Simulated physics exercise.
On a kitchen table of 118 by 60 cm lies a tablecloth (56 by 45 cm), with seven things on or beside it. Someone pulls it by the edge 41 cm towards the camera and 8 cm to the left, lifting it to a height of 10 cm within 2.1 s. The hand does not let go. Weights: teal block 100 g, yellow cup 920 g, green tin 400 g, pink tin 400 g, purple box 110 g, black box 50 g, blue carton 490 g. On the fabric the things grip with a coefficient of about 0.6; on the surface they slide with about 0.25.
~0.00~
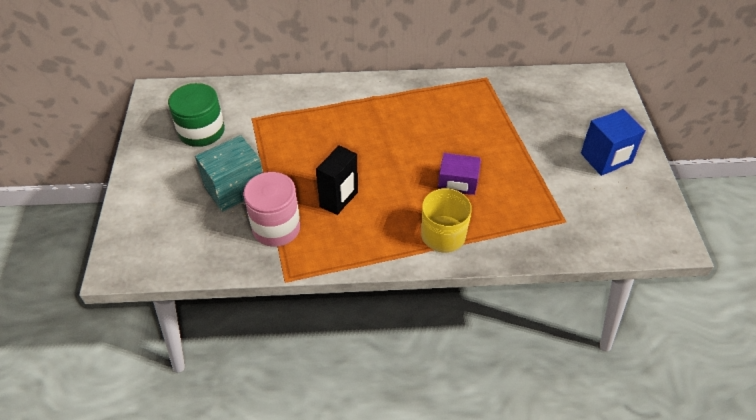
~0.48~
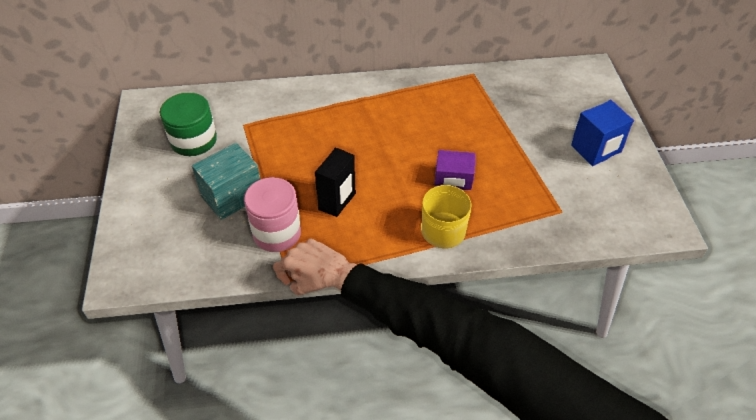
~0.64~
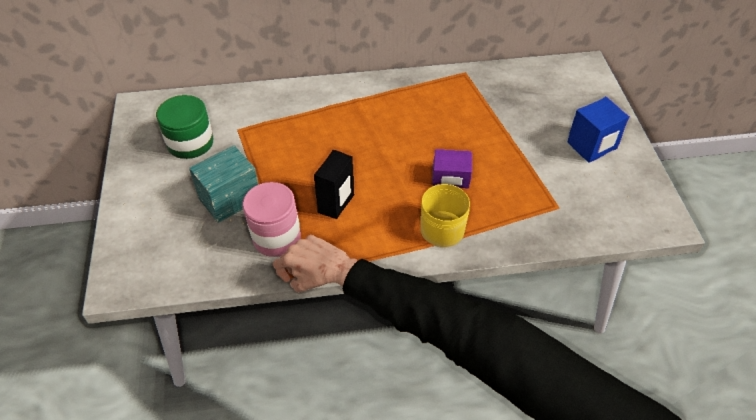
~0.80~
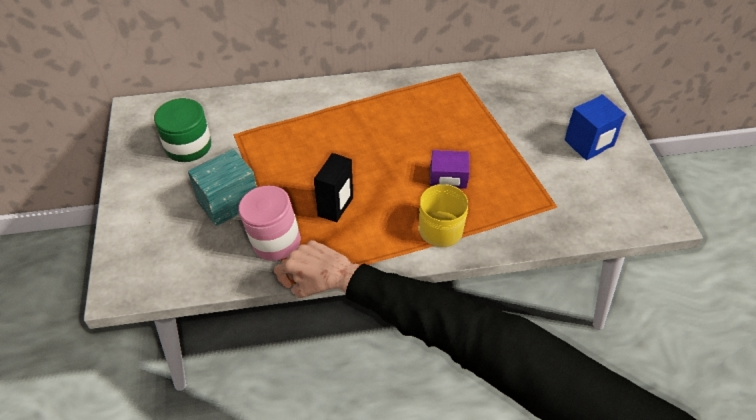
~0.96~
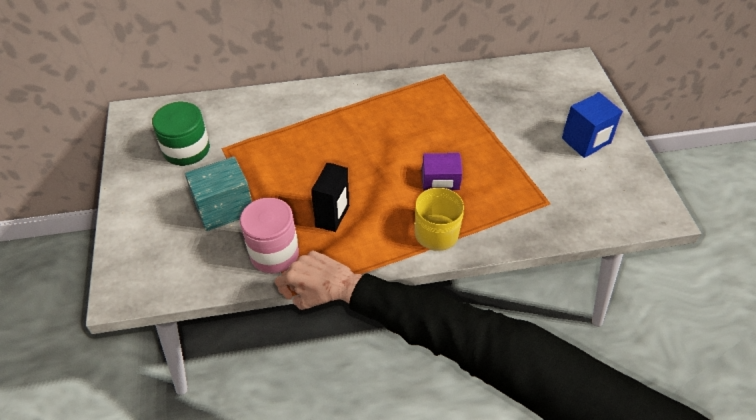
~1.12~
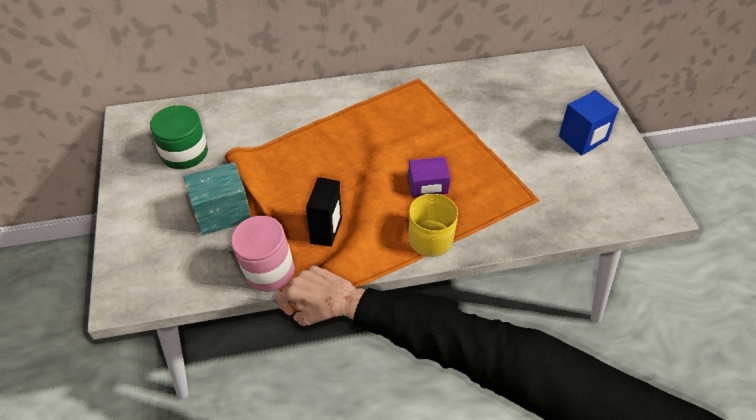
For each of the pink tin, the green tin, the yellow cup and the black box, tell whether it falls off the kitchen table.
Watch the pink tin go overboard; watch the green tin hang in there; watch the yellow cup go overboard; watch the black box go overboard.
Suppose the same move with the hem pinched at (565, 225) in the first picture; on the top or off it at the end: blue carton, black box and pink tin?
Result: Blue carton keeps its place; black box leaves the top; pink tin keeps its place.
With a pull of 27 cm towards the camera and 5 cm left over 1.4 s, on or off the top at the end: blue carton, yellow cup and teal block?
So the blue carton does not fall, the yellow cup comes down, and the teal block does not fall.
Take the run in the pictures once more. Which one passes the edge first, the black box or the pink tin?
I'd pick the pink one.
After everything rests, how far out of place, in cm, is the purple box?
Well, the purple box finishes off the top.
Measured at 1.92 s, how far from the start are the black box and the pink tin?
Black box 35 cm, pink tin over the edge.
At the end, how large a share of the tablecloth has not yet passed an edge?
Near 0 in a hundred.
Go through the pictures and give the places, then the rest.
Pink tin (269, 190); green tin (192, 98); yellow cup (447, 207); black box (336, 161); tablecloth corners (285, 283) (252, 119) (487, 78) (566, 223), in the first frame.
Tablecloth corners (243, 125) (474, 74); grip (289, 282), in the second frame.
Black box (333, 165); pink tin (269, 201); tablecloth corners (237, 130) (466, 73); grip (289, 279), in the third frame.
Black box (333, 168); pink tin (267, 205); tablecloth corners (234, 135) (460, 73); grip (291, 285), in the fourth frame.
Purple box (443, 163); yellow cup (440, 206); teal block (216, 178); tablecloth corners (222, 149) (444, 74); grip (292, 296), in the fifth frame.
Pink tin (260, 236); green tin (174, 121); yellow cup (434, 212); black box (323, 193); tablecloth corners (419, 78) (539, 201); grip (292, 312), in the sixth frame.
After 1.5 s, 85 % of the tablecloth is still over the top; pink tin 20 cm off its start, black box 18 cm off its start, yellow cup 12 cm off its start.
After 1.9 s, 60 % of the tablecloth is still over the top; pink tin over the edge, black box on its side, 33 cm off its start, yellow cup over the edge.
After 2.3 s, 20 % of the tablecloth is still over the top; black box on its side, 46 cm off its start at (219, 409), pink tin over the edge, yellow cup over the edge.
After 2.7 s, 10 % of the tablecloth is still over the top; black box over the edge, pink tin over the edge, yellow cup over the edge.
After 4.3 s, 0 % of the tablecloth is still over the top; black box over the edge, pink tin over the edge, yellow cup over the edge, green tin 0 cm off its start at (174, 121).
